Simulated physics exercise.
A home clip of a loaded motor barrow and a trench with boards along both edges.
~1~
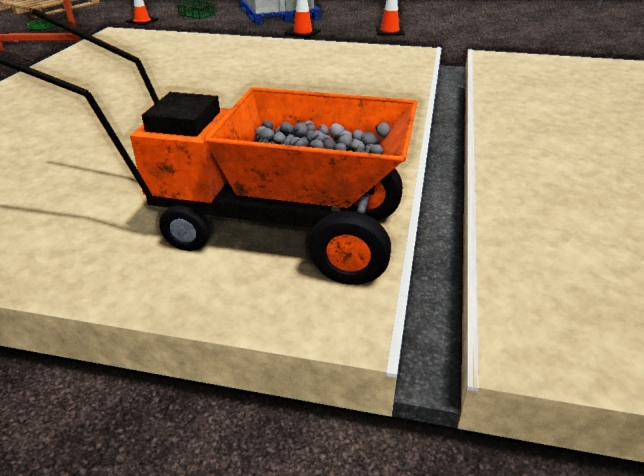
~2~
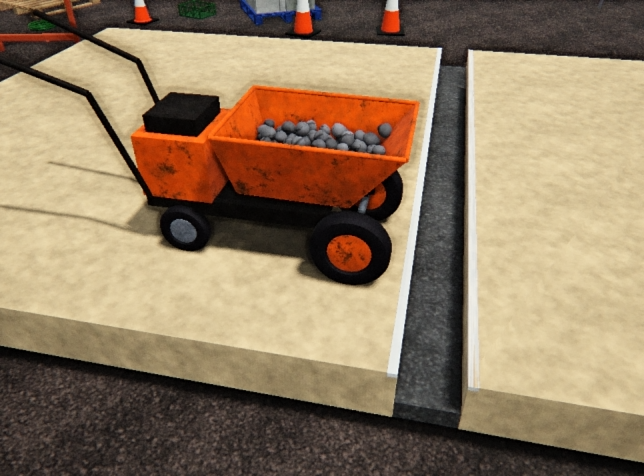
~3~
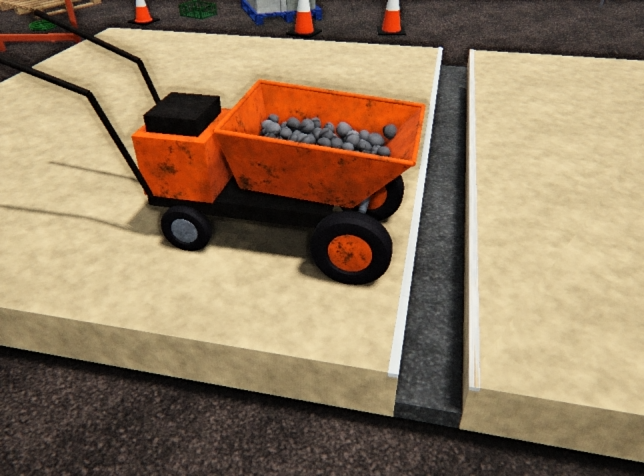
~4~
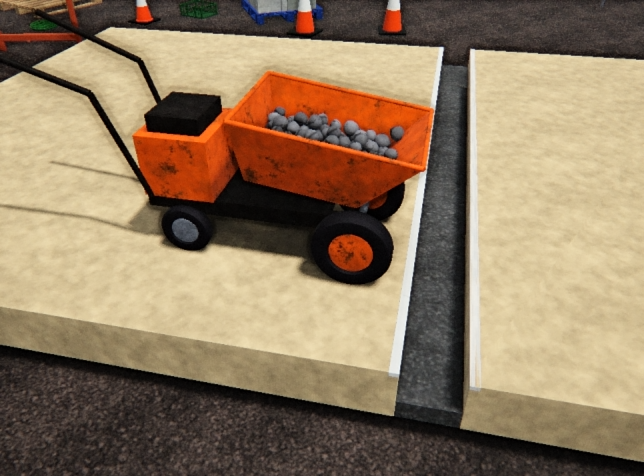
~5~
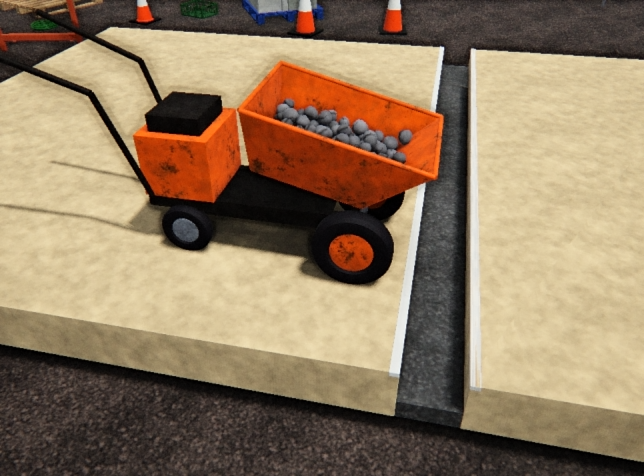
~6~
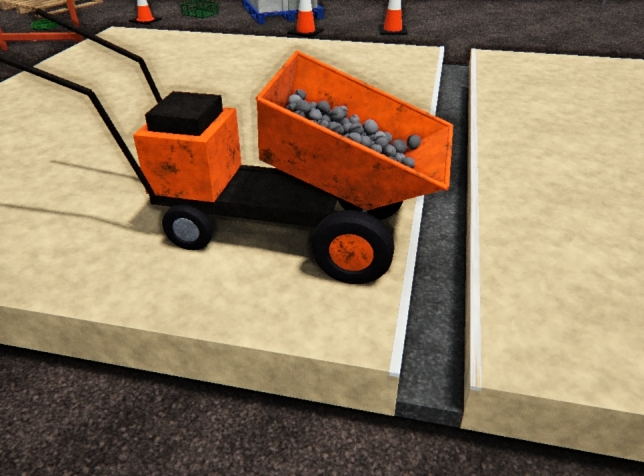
On a pale slab beside a narrow dark trench, an orange motor barrow stands with its skip level and loaded with round grey cobbles. The skip then tilts steadily toward the trench on the right, its back rising off the black chassis and its front lip lowering, while the wheels stay still.
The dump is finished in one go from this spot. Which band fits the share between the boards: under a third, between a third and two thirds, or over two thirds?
It catches under a third.
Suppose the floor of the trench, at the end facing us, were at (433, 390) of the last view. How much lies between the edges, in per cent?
It comes to 0 per cent or so.
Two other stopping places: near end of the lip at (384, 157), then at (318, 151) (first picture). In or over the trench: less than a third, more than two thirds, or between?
One: One to two thirds. Two: More than two thirds.
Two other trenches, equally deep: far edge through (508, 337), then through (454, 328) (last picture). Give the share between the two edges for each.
First some 70, then 0 per cent.
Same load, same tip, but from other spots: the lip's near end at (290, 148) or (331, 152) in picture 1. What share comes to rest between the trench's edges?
Roughly 50 per cent, and 90 per cent.
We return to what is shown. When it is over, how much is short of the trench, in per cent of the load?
Roughly 0 in a hundred.
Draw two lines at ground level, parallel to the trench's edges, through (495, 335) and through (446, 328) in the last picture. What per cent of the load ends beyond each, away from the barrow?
About 60 and 80 per cent.
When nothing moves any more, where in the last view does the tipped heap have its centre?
Near (519, 264).
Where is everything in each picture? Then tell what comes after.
In the first frame, lip of the skip at (403, 159), level; top of the load at (317, 138), round cobbles; first edge of the trench at (399, 321); far edge at (473, 332), the trench over half as wide as the skip, and about half as deep as wide.
In the second frame, lip of the skip at (406, 161), tipped barely; top of the load at (320, 137).
In the third frame, lip of the skip at (413, 164), tipped barely; top of the load at (303, 142).
In the fourth frame, lip of the skip at (423, 169), tipped a little; top of the load at (301, 137).
In the fifth frame, lip of the skip at (435, 177), tipped clearly; top of the load at (310, 132).
In the sixth frame, lip of the skip at (446, 188), tipped clearly; top of the load at (298, 119); first edge of the trench at (402, 320); far edge at (476, 332).
Soon, skip tipped steeply; all in the skip.
A while on, skip tipped right over; most in the skip; about a quarter beyond it.
Towards the end, skip tipped right over; about a quarter in the skip; most beyond it.
Finally, skip tipped right over; about a quarter in the skip; a stray few in or heaped over the trench; most beyond it.
